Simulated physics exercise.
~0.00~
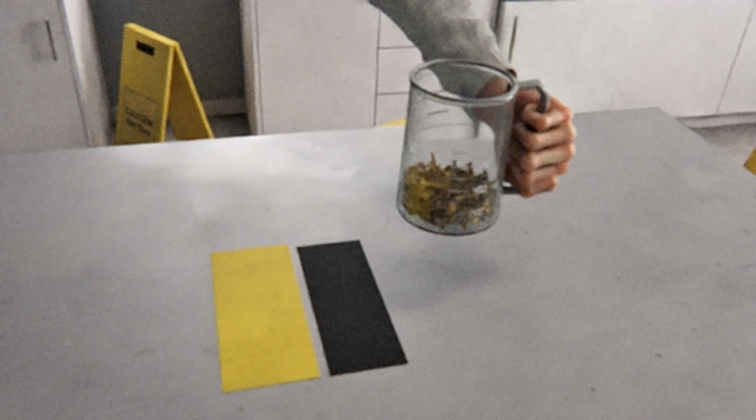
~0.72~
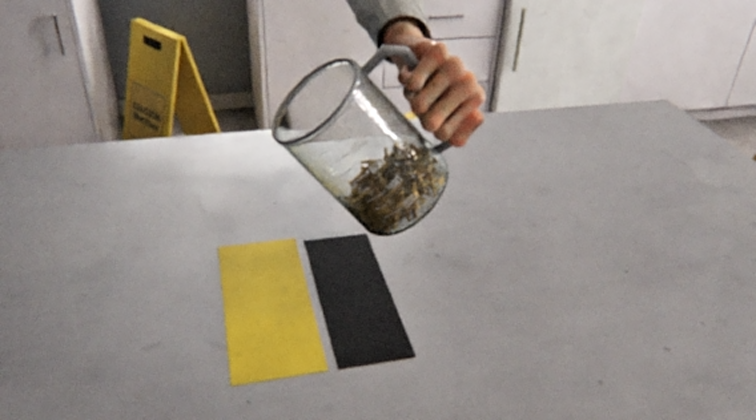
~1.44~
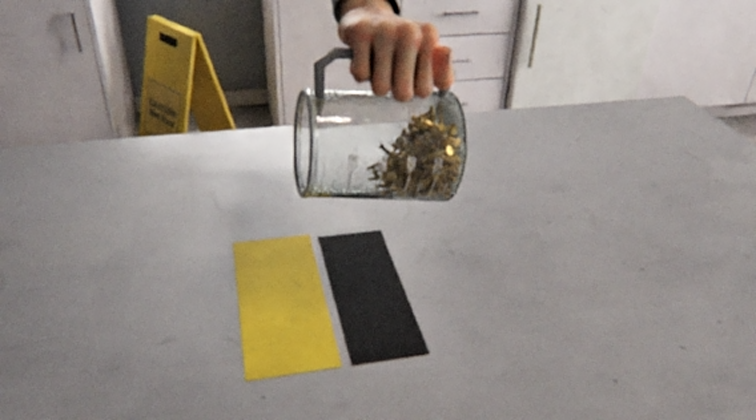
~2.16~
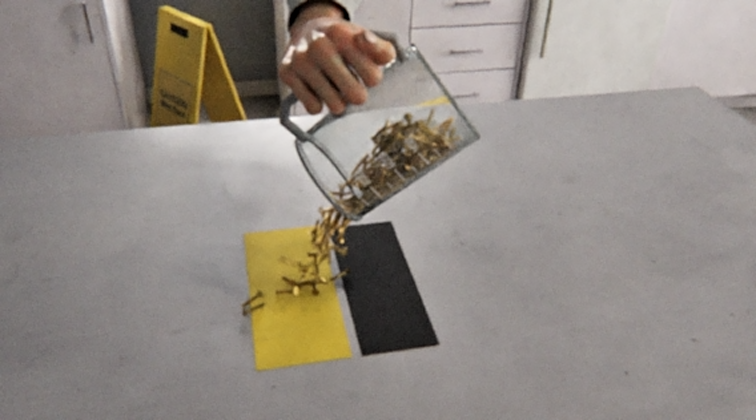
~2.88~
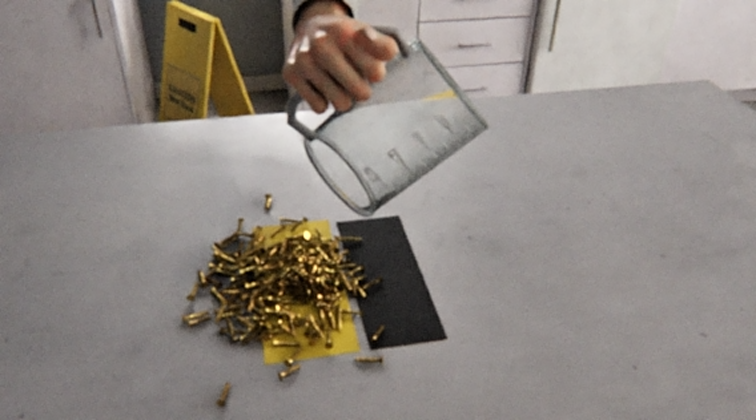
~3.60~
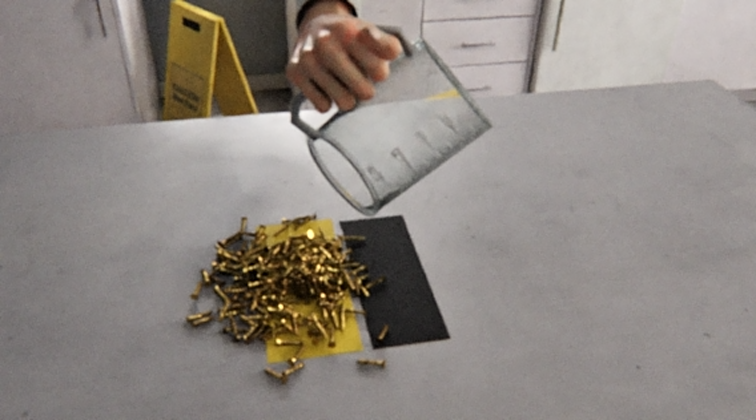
The video shows a hand tilting a clear jug of brass-coloured screws above a table until they pour out, mostly onto a yellow mat beside a black one. The screws end in a heap, some spilling around the mat, while the hand holds the emptied jug tipped above.
